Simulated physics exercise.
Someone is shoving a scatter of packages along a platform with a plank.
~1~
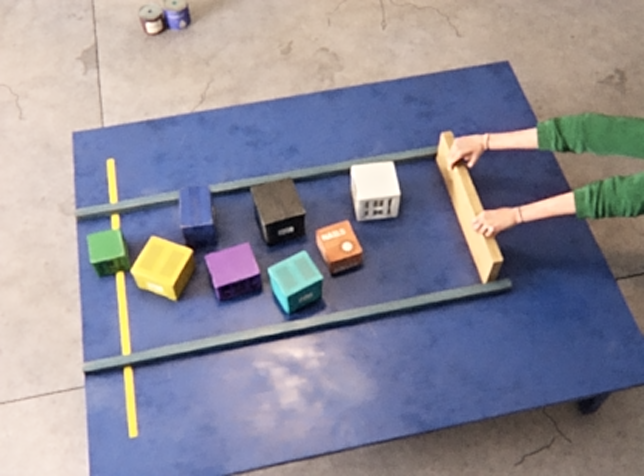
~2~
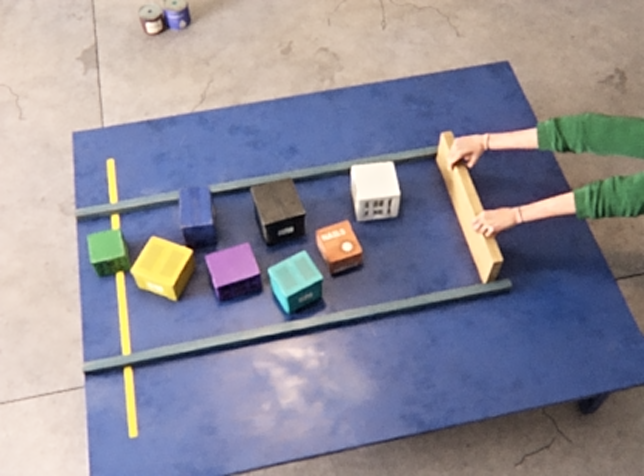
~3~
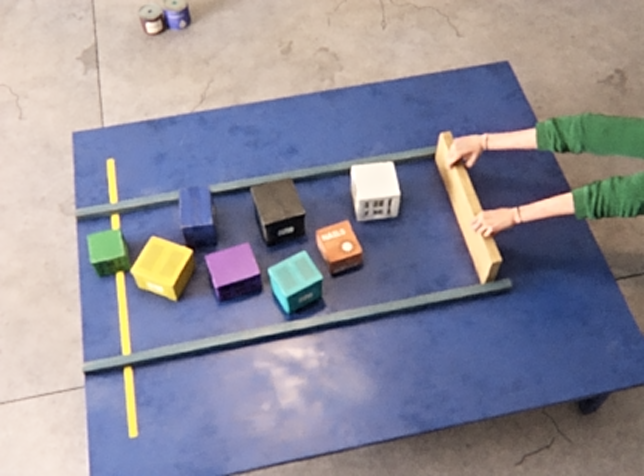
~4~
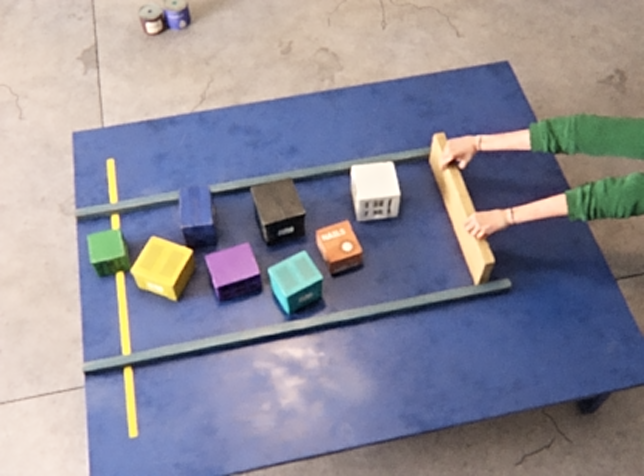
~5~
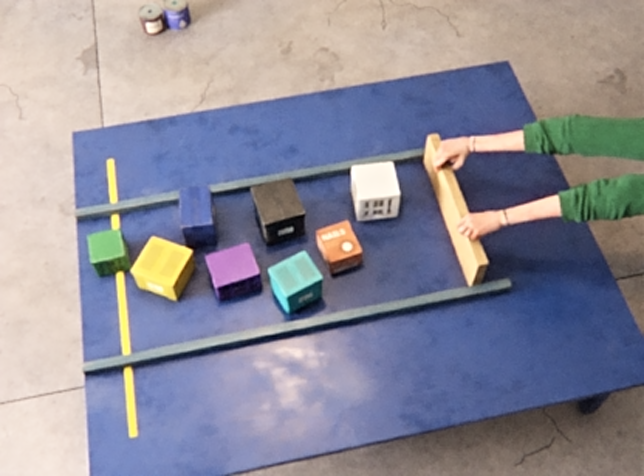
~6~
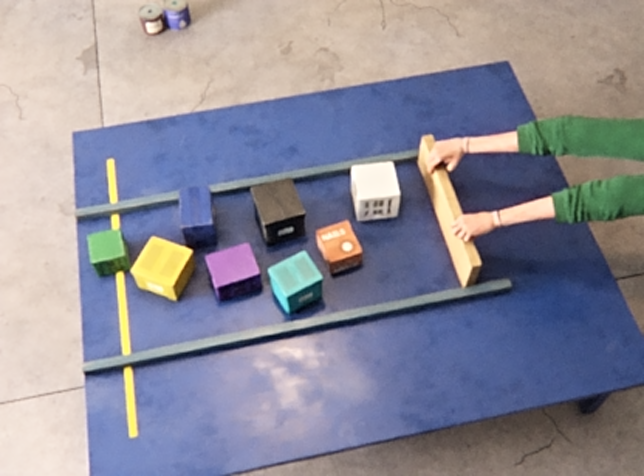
Hands in green sleeves holding a wooden plank still, then sliding it slightly left toward scattered colourful boxes that stay motionless.
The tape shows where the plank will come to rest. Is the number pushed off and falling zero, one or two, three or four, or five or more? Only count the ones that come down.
The number sent down is large, five or above.
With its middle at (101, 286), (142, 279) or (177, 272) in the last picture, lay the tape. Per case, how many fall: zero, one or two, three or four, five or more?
Going through the places as listed, I'd say five or more, then three or four, then 3 or 4.
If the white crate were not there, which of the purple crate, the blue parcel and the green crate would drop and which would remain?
Here's how it goes: The purple crate is gone, the blue parcel is gone, and the green crate is gone.
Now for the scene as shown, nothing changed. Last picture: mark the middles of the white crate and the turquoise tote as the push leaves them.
I'd say approximately (93, 244) and then (102, 333).
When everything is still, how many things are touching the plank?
3 in contact.
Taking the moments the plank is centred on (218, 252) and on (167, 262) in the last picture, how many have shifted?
Moved so far: 8, later 8.
A little later, none off yet; green crate at rest near (109, 252); yellow tote at rest near (165, 269); blue parcel at rest near (198, 217).
When it is over, the number that fall off is five or more; down, black tote, purple crate, blue parcel, yellow tote and green crate.
